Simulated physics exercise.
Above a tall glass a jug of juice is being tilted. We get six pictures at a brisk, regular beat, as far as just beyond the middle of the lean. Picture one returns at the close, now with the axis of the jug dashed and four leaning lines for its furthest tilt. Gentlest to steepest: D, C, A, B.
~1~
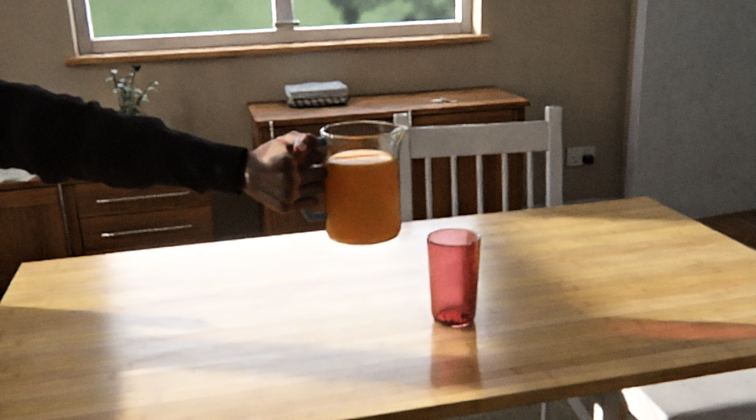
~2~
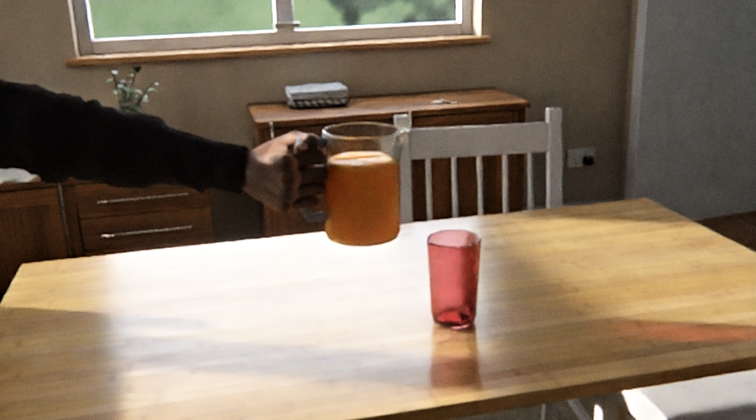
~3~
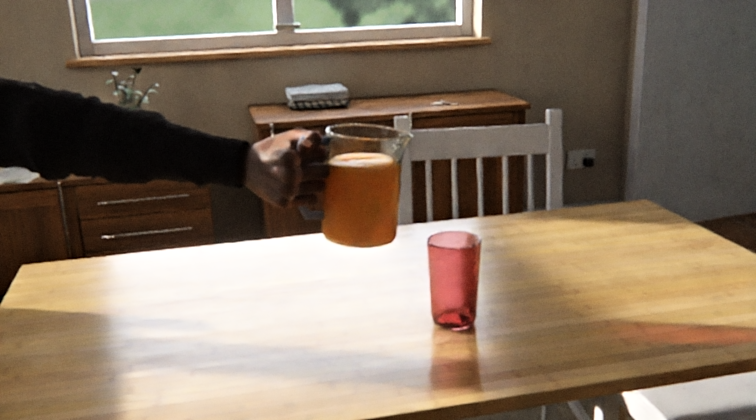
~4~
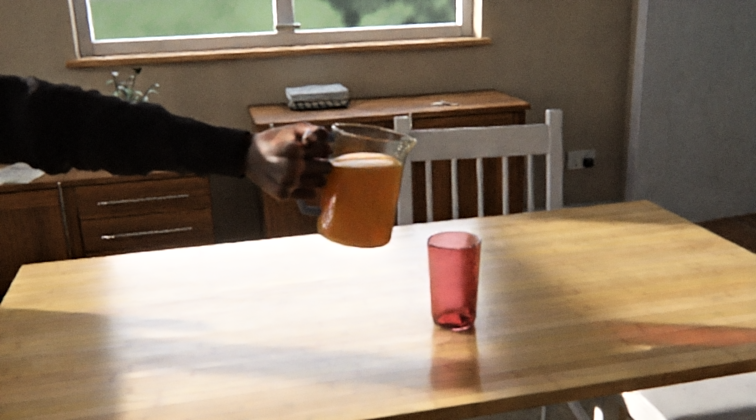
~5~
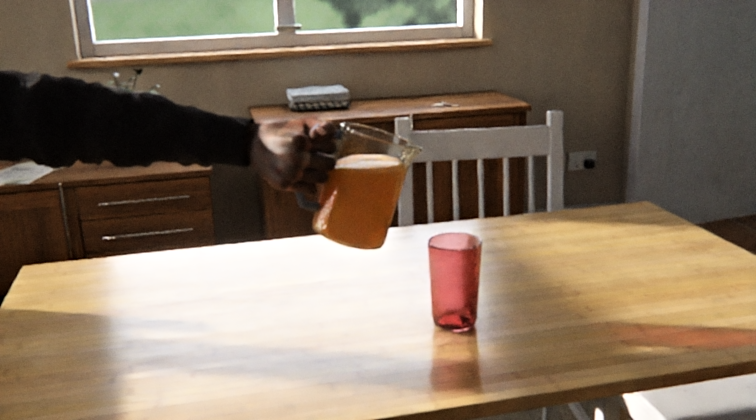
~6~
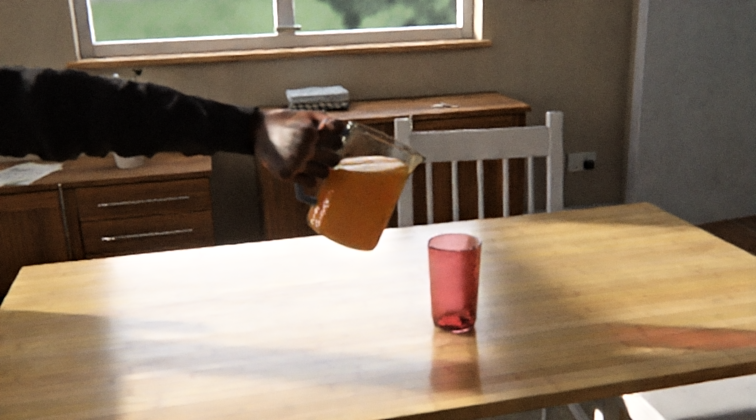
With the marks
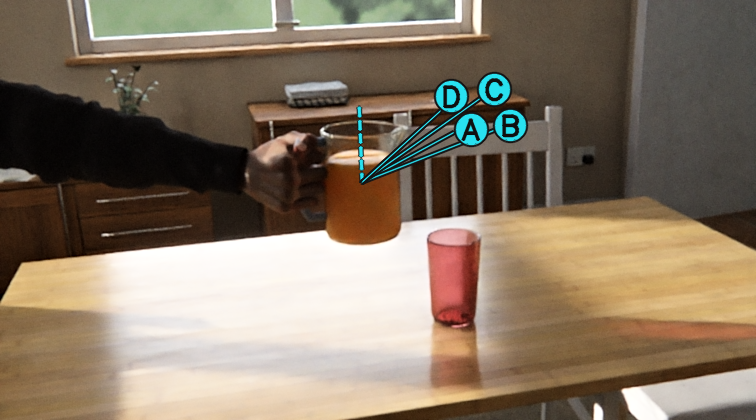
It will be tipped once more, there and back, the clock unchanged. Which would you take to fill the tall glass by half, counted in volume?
The answer is tilt A.
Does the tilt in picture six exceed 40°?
No, it does not.
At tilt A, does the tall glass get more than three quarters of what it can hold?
No, less.
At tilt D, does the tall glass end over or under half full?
Under.
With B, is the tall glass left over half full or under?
Over.
In cyan, A at (453, 132); B at (493, 130); C at (480, 98); D at (440, 111).
If A is chosen, the tall glass ends with about 51 % of what it can hold.
If B is chosen, the tall glass ends with about 70 % of what it can hold; 5 % of the juice is spilt.
If C is chosen, the tall glass ends with about 34 % of what it can hold.
If D is chosen, the tall glass ends with about 19 % of what it can hold.
